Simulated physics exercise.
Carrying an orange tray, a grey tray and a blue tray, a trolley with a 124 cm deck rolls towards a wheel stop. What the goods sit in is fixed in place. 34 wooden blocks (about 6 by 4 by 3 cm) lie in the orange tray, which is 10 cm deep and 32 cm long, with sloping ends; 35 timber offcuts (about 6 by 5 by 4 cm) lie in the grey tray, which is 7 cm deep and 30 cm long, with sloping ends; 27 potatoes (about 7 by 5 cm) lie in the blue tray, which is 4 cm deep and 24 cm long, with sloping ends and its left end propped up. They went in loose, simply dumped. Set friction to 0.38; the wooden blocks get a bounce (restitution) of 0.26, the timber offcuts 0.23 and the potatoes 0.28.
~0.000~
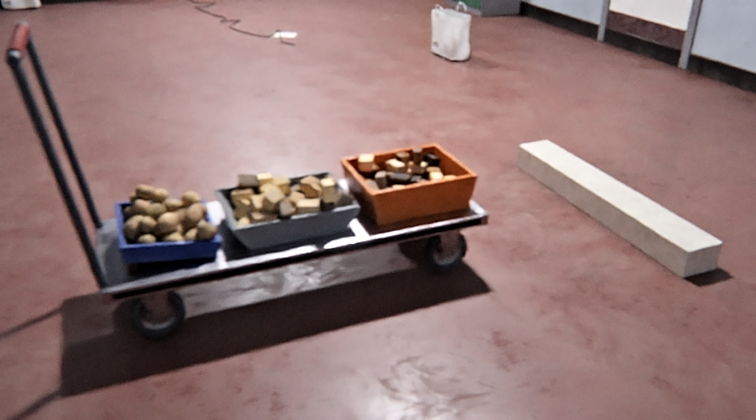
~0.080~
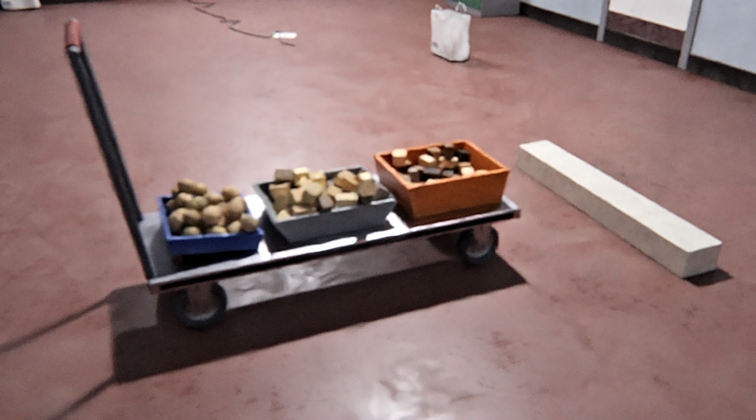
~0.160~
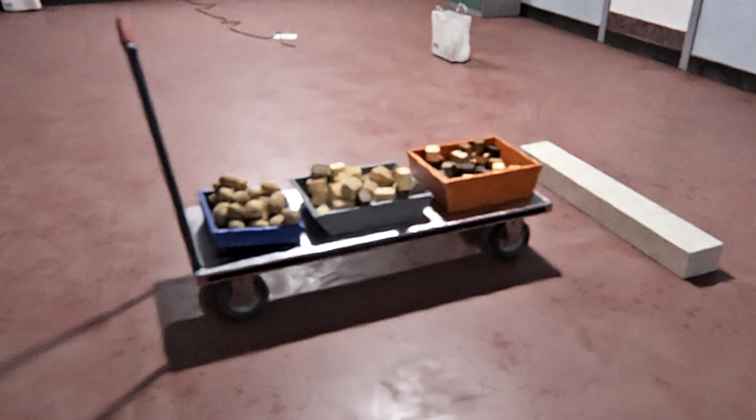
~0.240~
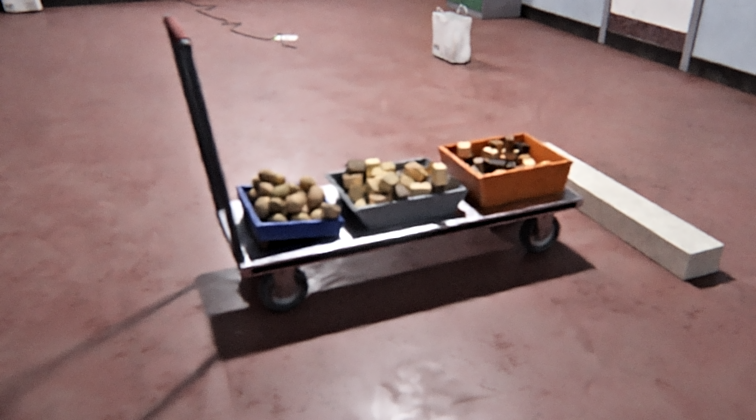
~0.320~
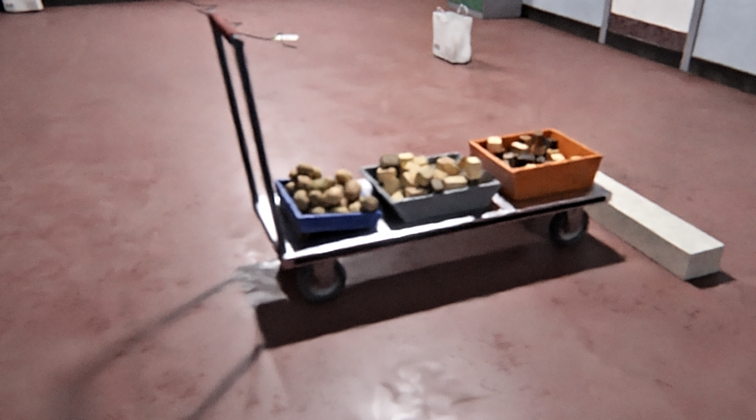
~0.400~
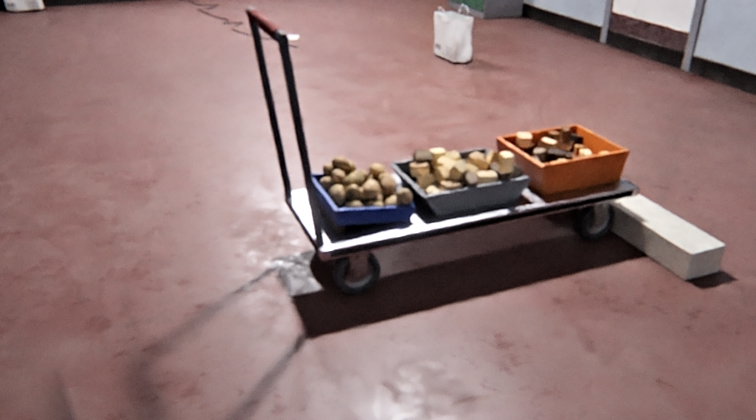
In this clip, a flat trolley carrying a blue tray of potatoes, a grey tray of wooden pieces and an orange tray of wooden blocks rolls steadily rightward across a reddish floor, closing in on a long pale beam.
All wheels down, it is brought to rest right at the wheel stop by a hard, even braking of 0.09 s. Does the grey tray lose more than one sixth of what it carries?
No.
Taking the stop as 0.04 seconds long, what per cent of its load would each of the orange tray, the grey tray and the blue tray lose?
Orange tray 0 %, grey tray 10 %, blue tray 20 %.
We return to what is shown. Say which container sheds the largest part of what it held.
Blue tray.
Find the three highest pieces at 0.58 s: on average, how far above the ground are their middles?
I'd say near 36 cm.
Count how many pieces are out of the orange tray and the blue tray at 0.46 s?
Estimate at that time - orange tray 0, blue tray 1, give or take.
After 0.46 s, the orange tray has all 34, the grey tray has all 35 and the blue tray is down by 1 of 27.
After 0.58 s, the orange tray has all 34, the grey tray is down by 1 of 35 and the blue tray is down by 6 of 27.
After 0.81 s, the orange tray has all 34, the grey tray is down by 2 of 35 and the blue tray is down by 8 of 27.
Final count (at 1.32 s), the orange tray has all 34, the grey tray is down by 2 of 35 and the blue tray is down by 8 of 27. Asked share, 2 of 35, 6 per cent.
